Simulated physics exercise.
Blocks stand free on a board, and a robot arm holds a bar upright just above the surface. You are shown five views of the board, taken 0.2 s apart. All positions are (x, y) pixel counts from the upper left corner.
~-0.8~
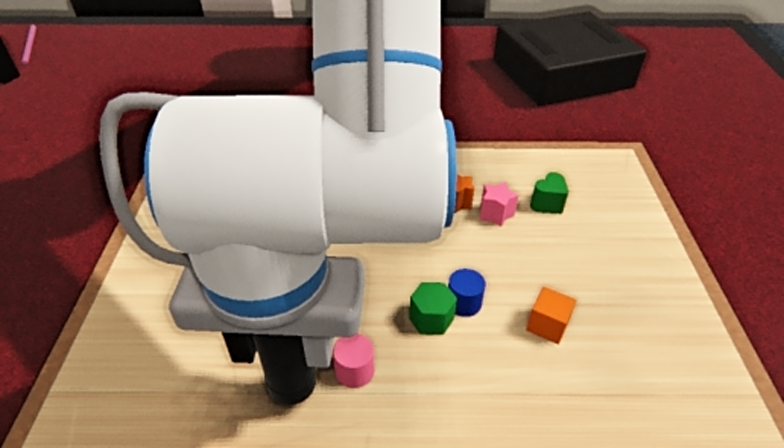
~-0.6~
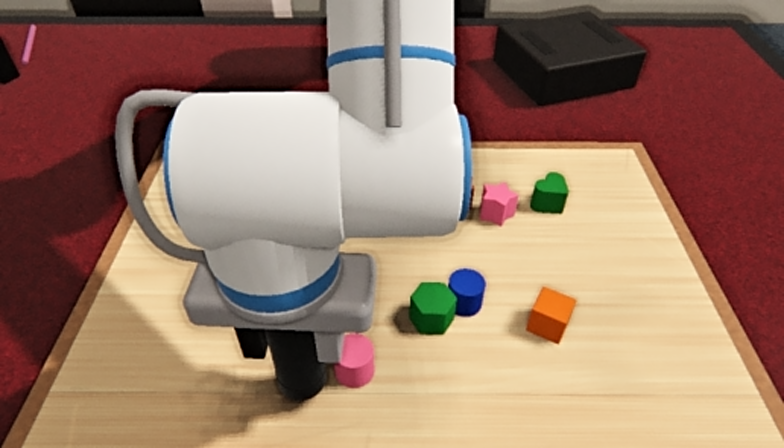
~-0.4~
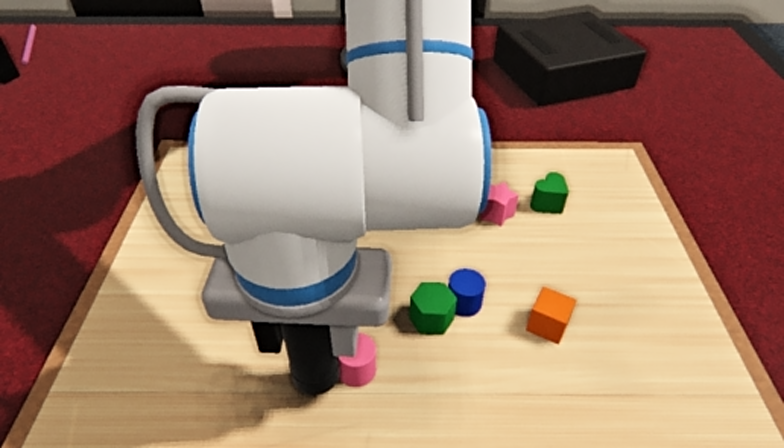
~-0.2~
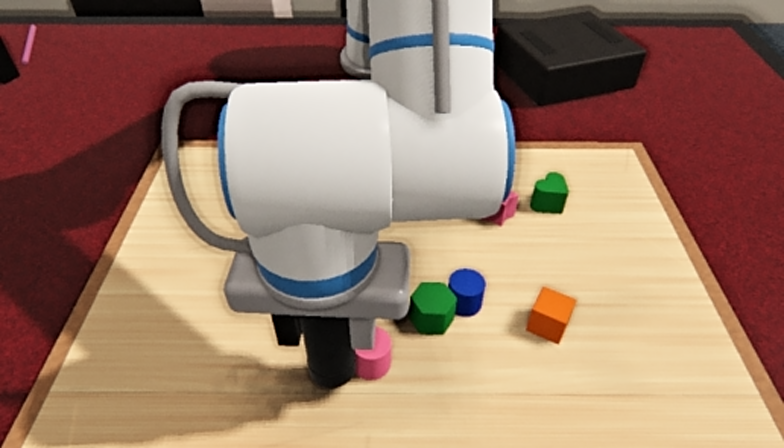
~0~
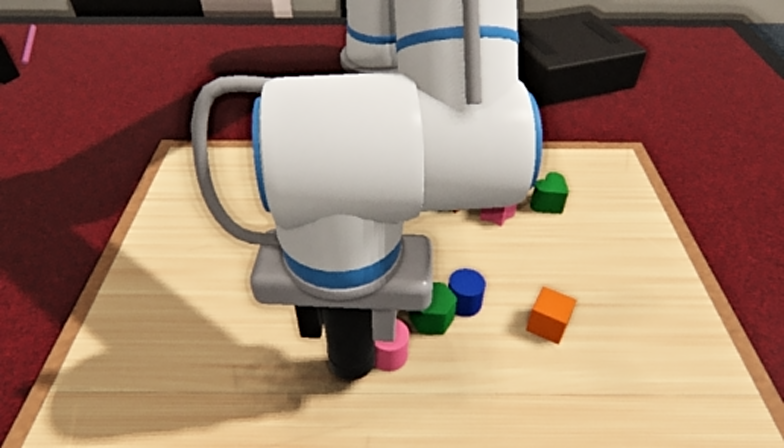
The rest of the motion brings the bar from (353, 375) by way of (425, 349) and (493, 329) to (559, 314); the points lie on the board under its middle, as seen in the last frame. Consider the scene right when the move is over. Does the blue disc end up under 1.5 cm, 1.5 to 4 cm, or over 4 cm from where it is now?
If I had to pick, the blue disc travels from 1.5 to 4 cm here.
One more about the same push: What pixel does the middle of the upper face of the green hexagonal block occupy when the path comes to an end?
Near (454, 280).
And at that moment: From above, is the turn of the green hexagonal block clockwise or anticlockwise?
Looking down on the board, it turns counter-clockwise.
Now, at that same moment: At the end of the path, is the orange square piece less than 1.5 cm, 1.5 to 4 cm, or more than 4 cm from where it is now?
It will fall in the top band, over 4 cm.
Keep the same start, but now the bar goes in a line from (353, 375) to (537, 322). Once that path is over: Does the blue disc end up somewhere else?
In short: Yes.
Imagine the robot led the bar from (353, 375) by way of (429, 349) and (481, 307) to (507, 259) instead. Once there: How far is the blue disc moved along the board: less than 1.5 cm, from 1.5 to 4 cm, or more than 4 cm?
Its displacement is above 4 cm.
On the path given first. One third of the way, bar (427, 336); pink disc (462, 311); green hexagonal block (454, 280), turned 70° anticlockwise; blue disc (482, 263).
Two thirds of the way, bar (496, 316); pink disc (527, 289); green hexagonal block (454, 280), turned 70° anticlockwise; blue disc (482, 262); orange square piece (561, 304).
At the end, bar (564, 300); pink disc (564, 263); green hexagonal block (454, 280), turned 70° anticlockwise; blue disc (482, 262); orange square piece (611, 306), turned 55° clockwise.
